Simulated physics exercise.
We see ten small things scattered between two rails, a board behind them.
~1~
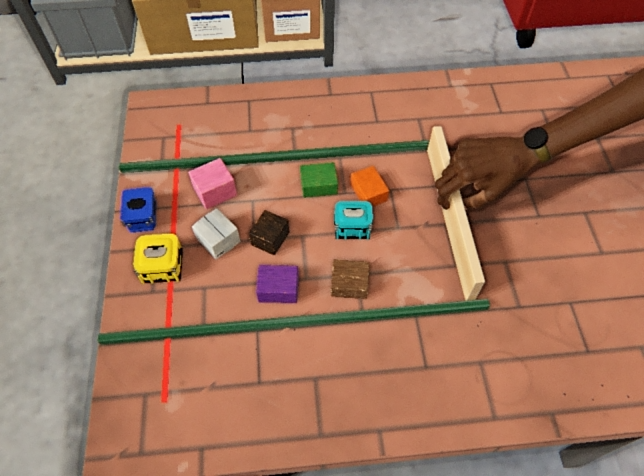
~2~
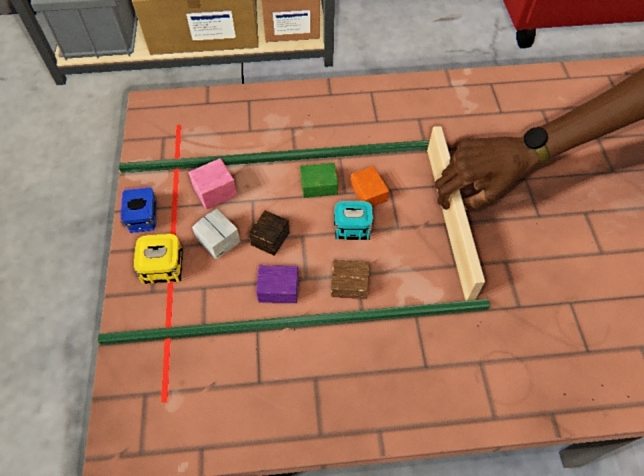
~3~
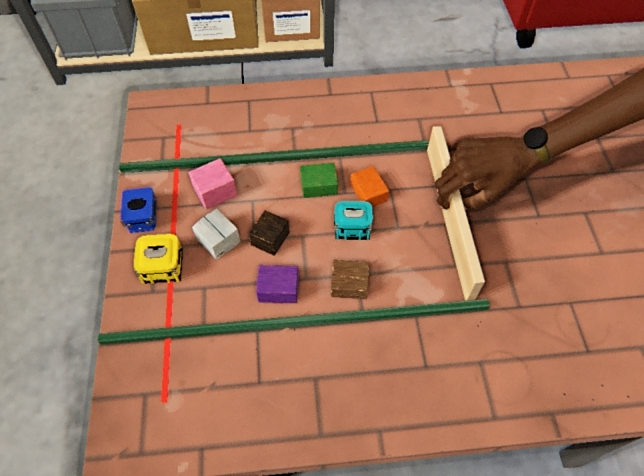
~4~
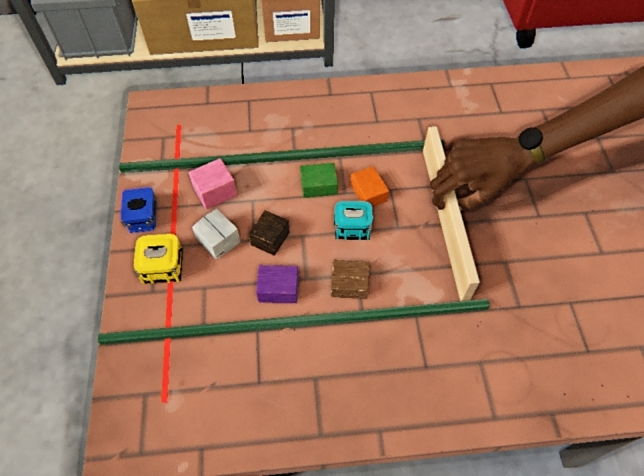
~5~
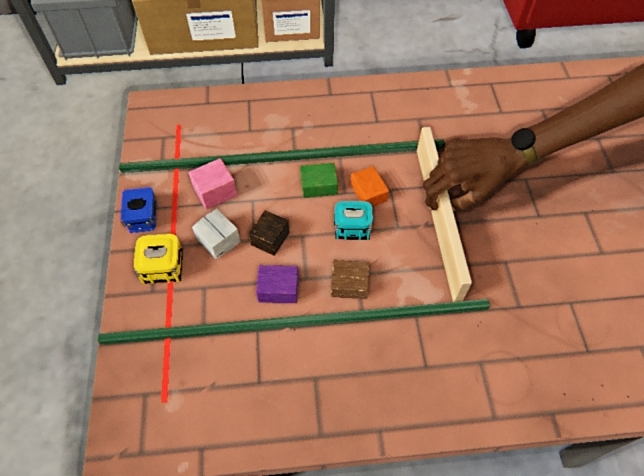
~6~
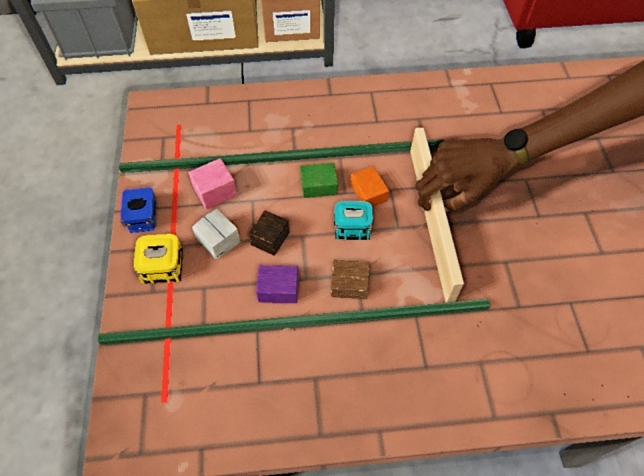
On a brick-patterned tabletop, a hand slides a wooden board slightly left toward scattered blocks.
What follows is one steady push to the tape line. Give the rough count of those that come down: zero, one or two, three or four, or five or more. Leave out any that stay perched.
Here the number that fall off is three or four.
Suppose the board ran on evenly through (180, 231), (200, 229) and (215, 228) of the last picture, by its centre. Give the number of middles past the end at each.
Place by place, 4, 1 and 1.
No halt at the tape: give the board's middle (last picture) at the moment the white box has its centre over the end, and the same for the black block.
For the white box at (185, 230), for the black block at (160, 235).
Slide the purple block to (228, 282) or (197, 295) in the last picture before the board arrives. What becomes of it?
Place by place, it is kept; stays on.
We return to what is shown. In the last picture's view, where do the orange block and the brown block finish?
Near (160, 202) and (149, 299).
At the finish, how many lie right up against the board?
In contact: 3.
A little later, none off yet; blue case at rest near (140, 210); yellow case at rest near (159, 259); pink block at rest near (213, 184).
When it is over, the number that fall off is three or four; down, white box, pink block, yellow case and blue case.
